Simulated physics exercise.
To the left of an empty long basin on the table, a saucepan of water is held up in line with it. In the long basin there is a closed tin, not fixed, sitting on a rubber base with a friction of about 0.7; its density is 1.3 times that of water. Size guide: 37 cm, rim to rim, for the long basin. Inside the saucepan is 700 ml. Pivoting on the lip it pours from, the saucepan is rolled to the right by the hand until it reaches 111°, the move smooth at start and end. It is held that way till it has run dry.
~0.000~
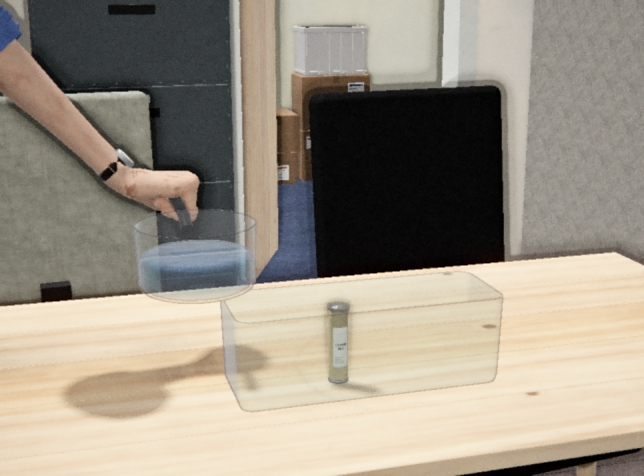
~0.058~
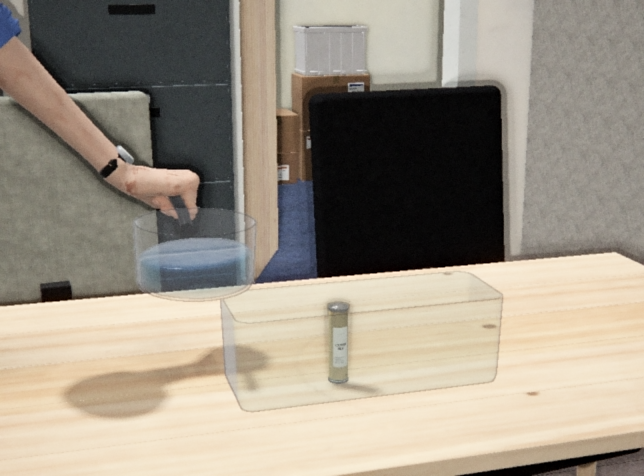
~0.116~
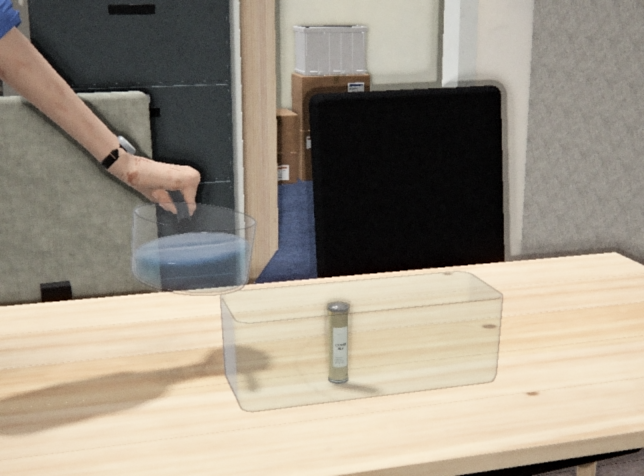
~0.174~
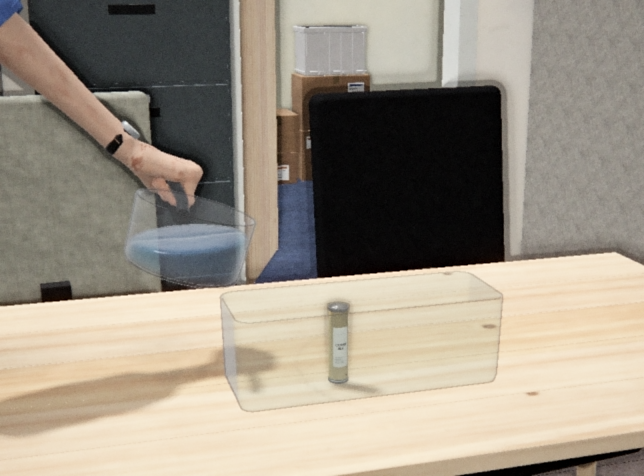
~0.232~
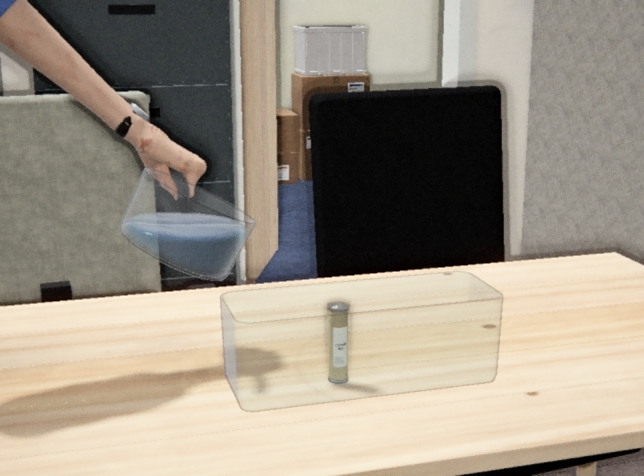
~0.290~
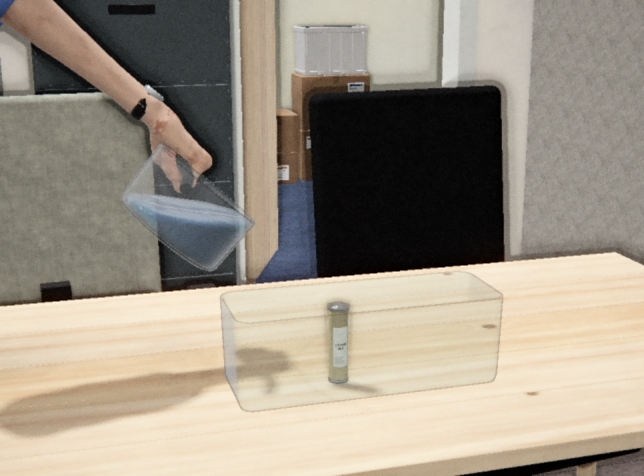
On a wooden table, a clear long basin holding a closed tin, while a hand at left steadily tilts a see-through pan of water rightward.
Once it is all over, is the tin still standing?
Most probably it will lose its balance.
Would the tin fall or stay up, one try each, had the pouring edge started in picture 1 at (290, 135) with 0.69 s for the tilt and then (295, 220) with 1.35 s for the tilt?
In the first try it comes down; in the second it remains standing.
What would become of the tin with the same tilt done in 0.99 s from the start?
Outcome - the tin comes down.
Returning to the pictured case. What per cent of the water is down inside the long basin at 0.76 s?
I'd put it at roughly 84 per cent.
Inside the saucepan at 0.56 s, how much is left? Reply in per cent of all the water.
Around 38 in a hundred.
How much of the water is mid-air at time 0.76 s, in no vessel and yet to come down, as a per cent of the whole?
12 in a hundred, give or take.
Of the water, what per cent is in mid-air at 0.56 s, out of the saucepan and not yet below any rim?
58 per cent.
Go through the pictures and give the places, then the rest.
Tilt 0°; pouring edge (254, 221); surface from (138, 259) to (252, 249); the long basin's rim runs from (227, 309) to (486, 285); the tin's top is at (338, 310), in the first picture.
Tilt 2°; pouring edge (254, 221); surface from (137, 257) to (250, 247), in the second picture.
Tilt 8°; pouring edge (254, 221); surface from (134, 253) to (249, 240), in the third picture.
Tilt 17°; pouring edge (253, 221); surface from (128, 242) to (246, 232), in the fourth picture.
Tilt 28°; pouring edge (253, 221); surface from (123, 222) to (247, 225), in the fifth picture.
Tilt 42°; pouring edge (252, 221); surface from (124, 199) to (249, 216), in the sixth picture.
By 0.56 s the tilt is 102° and 38 per cent is still to pour; the tin stands where it began.
By 0.76 s the tilt is 111° and 4 per cent is still to pour; the tin stands where it began.
By 0.96 s the tilt is 111° and 0 per cent is still to pour; the tin leans 41°.
By 1.19 s the tilt is 111° and 0 per cent is still to pour; the tin lies on its side.
At rest the tin lies on its side.
